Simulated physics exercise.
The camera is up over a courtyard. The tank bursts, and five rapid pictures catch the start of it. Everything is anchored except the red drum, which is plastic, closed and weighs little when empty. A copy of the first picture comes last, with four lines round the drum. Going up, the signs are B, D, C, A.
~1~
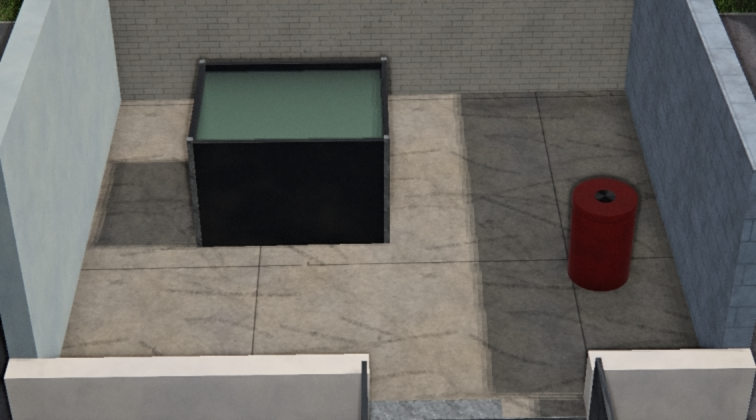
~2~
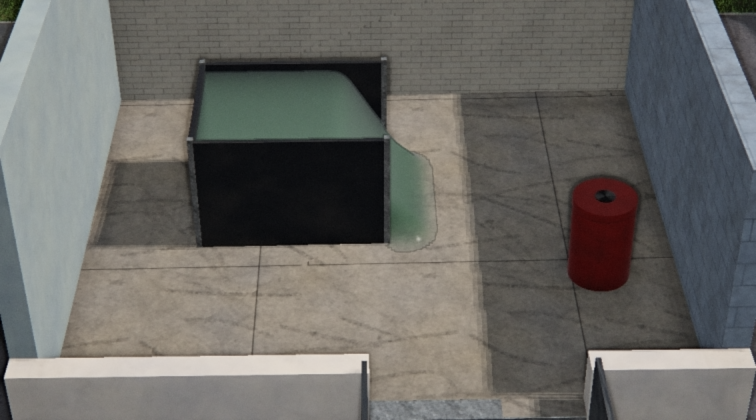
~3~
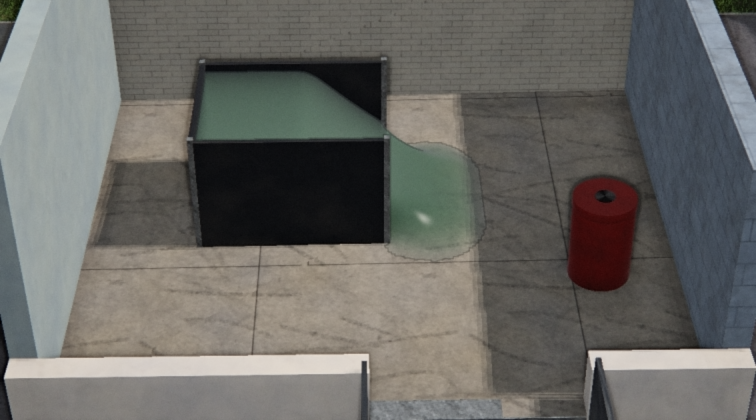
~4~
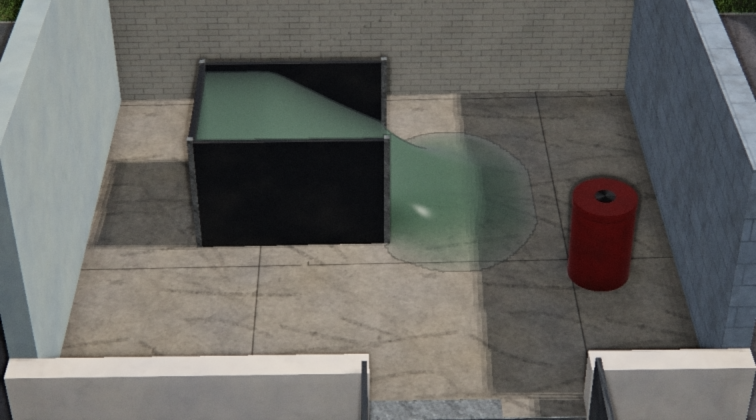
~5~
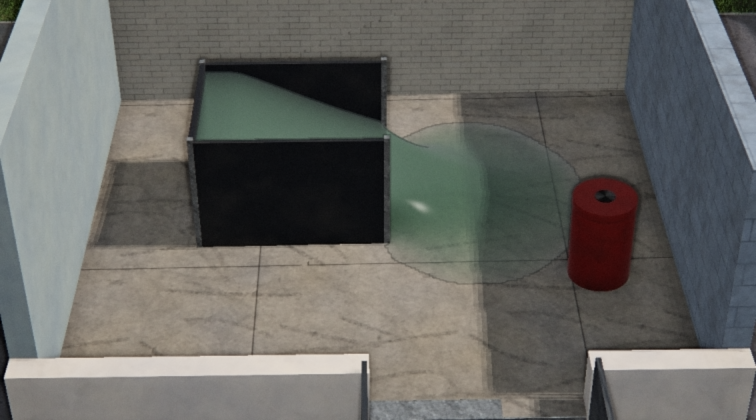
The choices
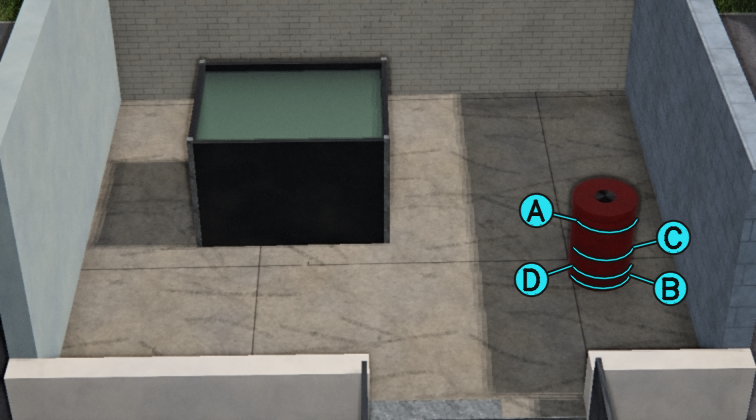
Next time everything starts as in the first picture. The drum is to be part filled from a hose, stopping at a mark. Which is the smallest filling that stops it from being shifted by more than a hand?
That is mark A.
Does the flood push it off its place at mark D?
Yes, that goes wrong.
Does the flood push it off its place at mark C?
Yes, that goes wrong.
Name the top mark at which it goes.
That would be C.
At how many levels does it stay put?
One of them.
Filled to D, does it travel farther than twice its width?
Yes.
On the marked copy, A at (609, 232); B at (603, 288); C at (606, 260); D at (604, 278); from the bottom up B, D, C, A.
With A, it does not move.
With B, it is pushed about 7 times its own width away.
With C, it is pushed about its own width away.
With D, it is pushed about 5 times its own width away.
